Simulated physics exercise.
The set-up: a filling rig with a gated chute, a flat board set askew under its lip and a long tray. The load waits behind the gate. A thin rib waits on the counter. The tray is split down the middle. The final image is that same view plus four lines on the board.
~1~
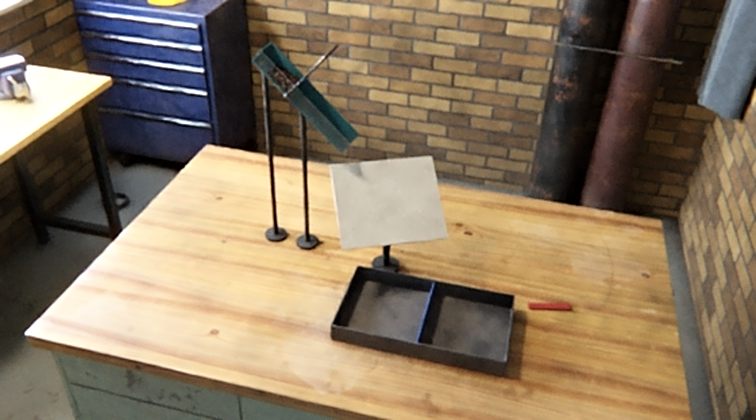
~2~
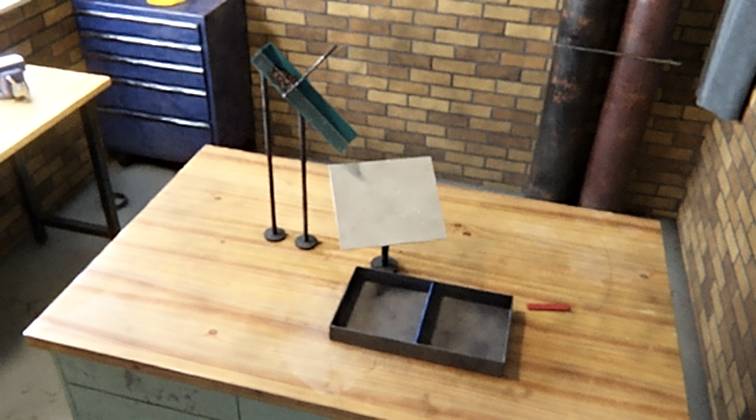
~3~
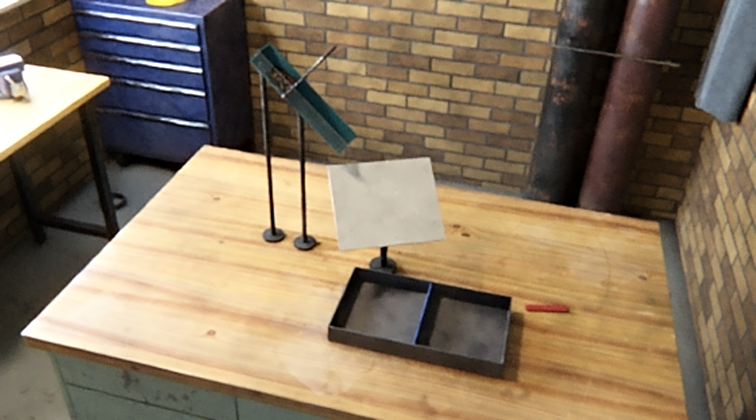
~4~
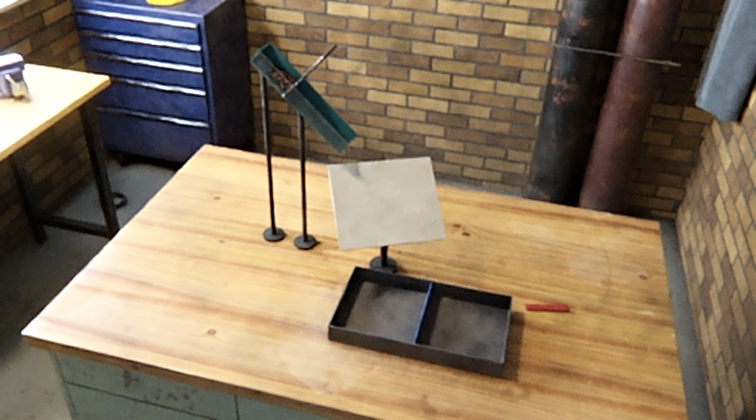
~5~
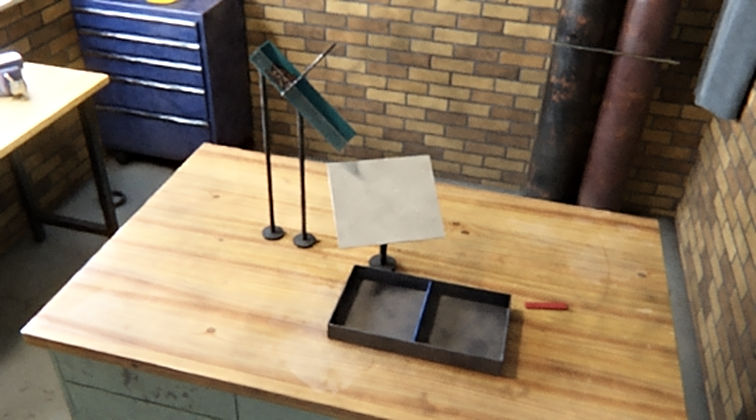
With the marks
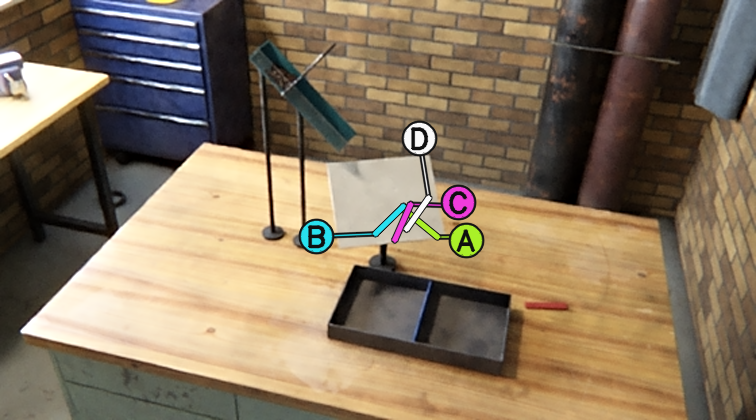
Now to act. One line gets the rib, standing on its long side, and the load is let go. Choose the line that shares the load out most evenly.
A works best here.
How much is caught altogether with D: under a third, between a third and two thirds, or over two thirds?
Line D gives over two thirds.
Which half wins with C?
The left half.
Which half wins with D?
Left.
On the marked copy, line A from (404, 210) to (437, 237); line B from (403, 206) to (375, 233); line C from (410, 204) to (394, 240); line D from (428, 197) to (406, 229).
For line A, of what is caught, about half in the left half, about half in the right.
For line B, of what is caught, nearly all in the left half, a small part in the right.
For line C, of what is caught, nearly all in the left half, a stray few in the right.
For line D, of what is caught, nearly all in the left half, a small part in the right.
